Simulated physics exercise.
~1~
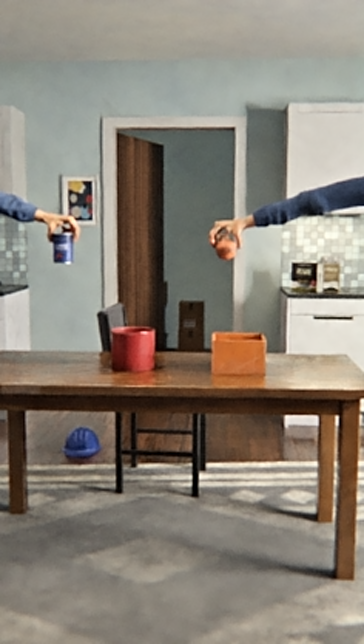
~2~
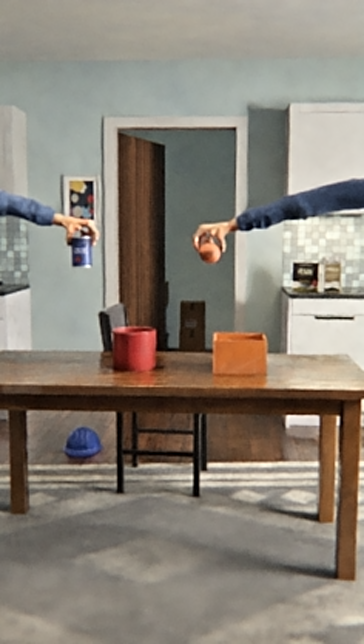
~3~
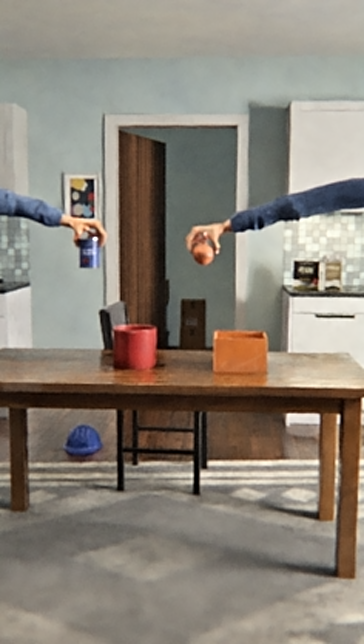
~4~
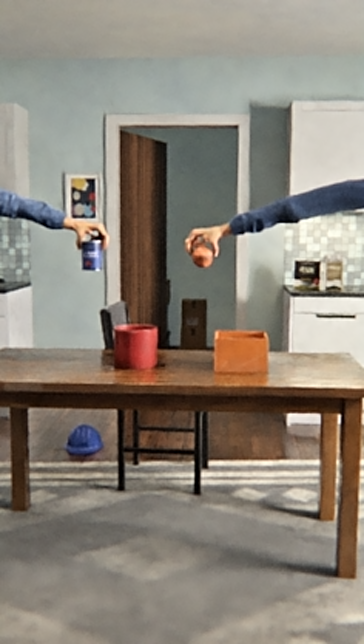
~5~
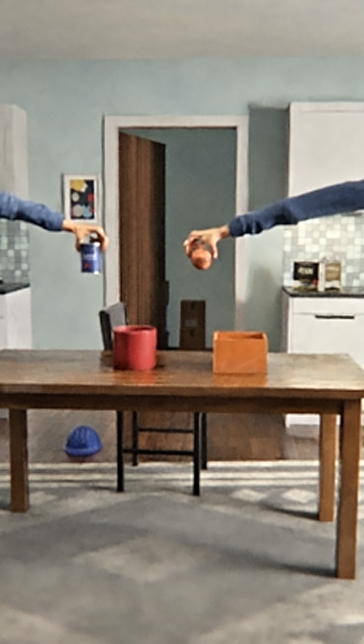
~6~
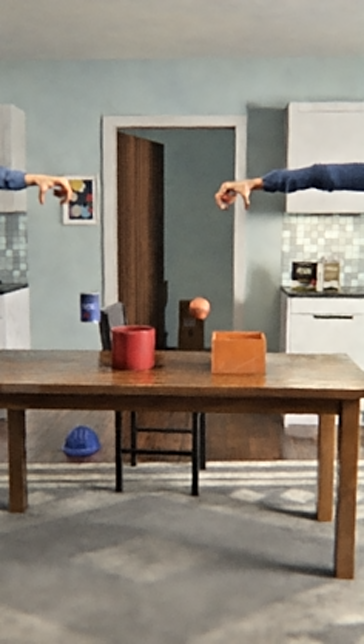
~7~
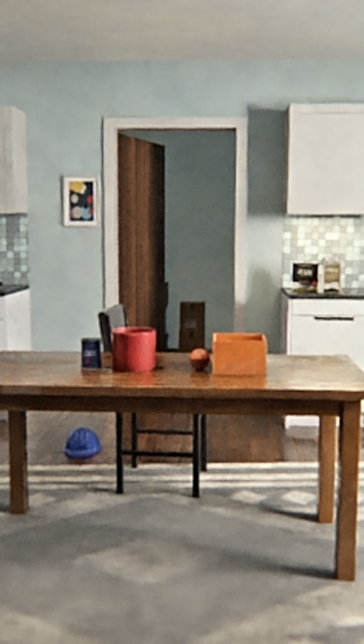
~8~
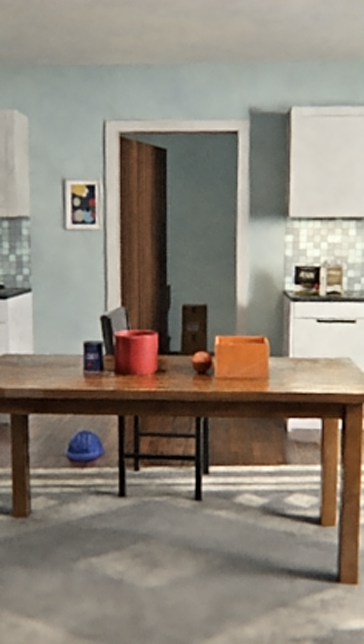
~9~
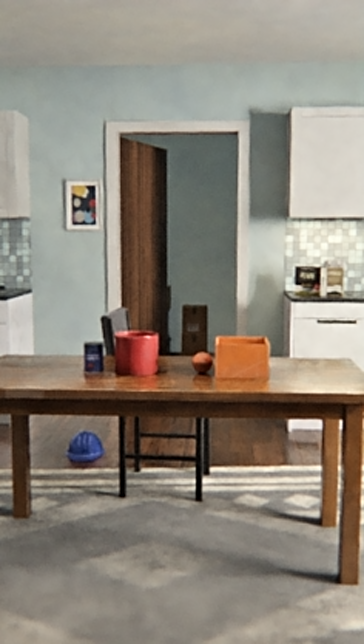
Two hands release a blue tin and an orange ball, which land beside the containers.
